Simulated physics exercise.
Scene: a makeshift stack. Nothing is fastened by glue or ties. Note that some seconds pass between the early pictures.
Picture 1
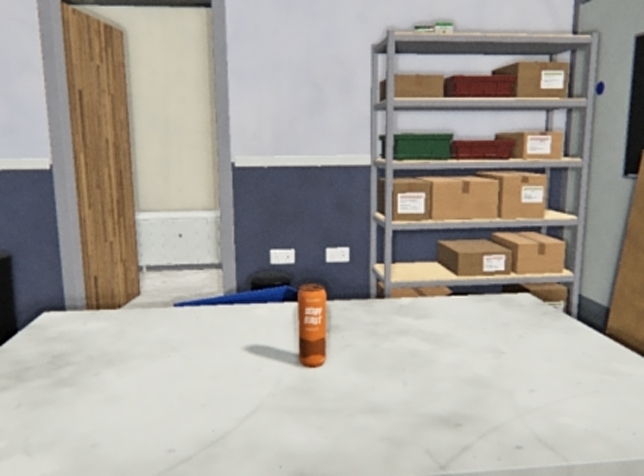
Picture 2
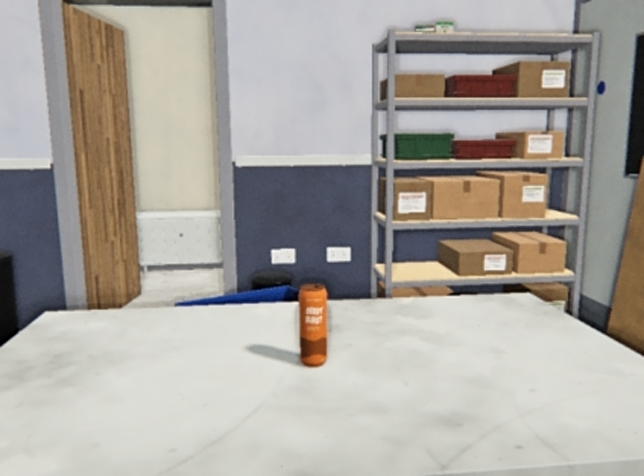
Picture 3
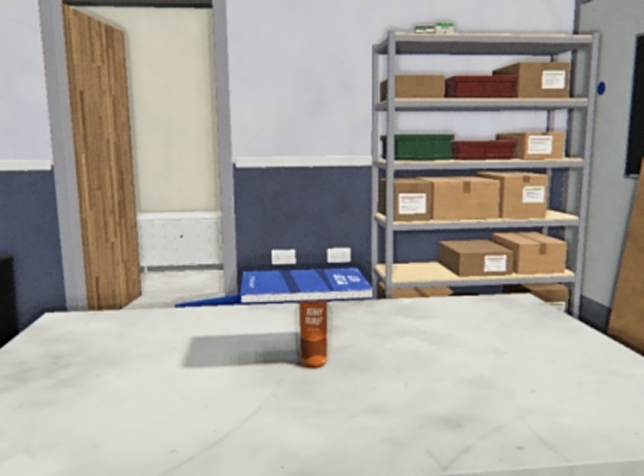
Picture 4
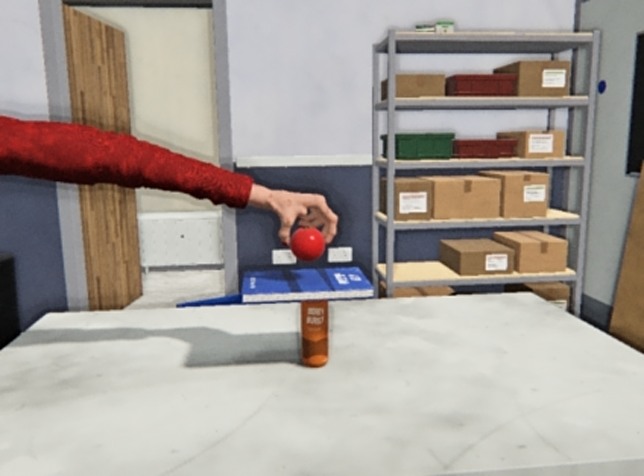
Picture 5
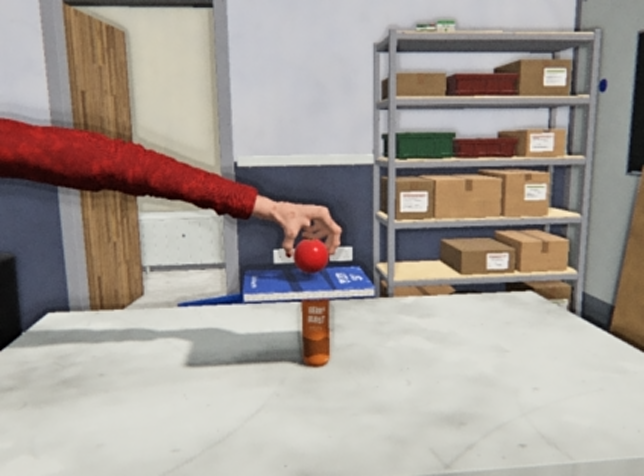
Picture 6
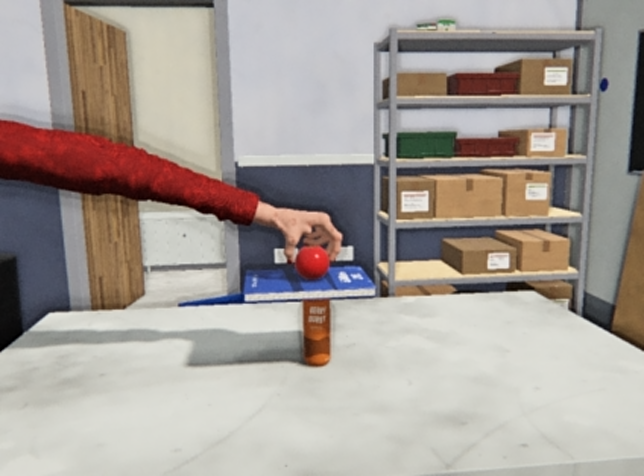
A blue book appears flat on top of an upright orange can on a pale tabletop, then a red-sleeved arm reaching in from the left lowers a red tomato onto the book and keeps its hand on it.
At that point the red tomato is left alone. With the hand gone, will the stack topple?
No, it stays standing.
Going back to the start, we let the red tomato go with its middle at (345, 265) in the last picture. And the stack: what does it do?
Stands.
Then, 0.20 s later than the last frame, all is still.
Then, 0.70 s later than the last frame, red tomato resting near (311, 262).
When it is over, all 3 as before. End places, in pixels of the last picture, red tomato near (311, 262). The stack stays up.
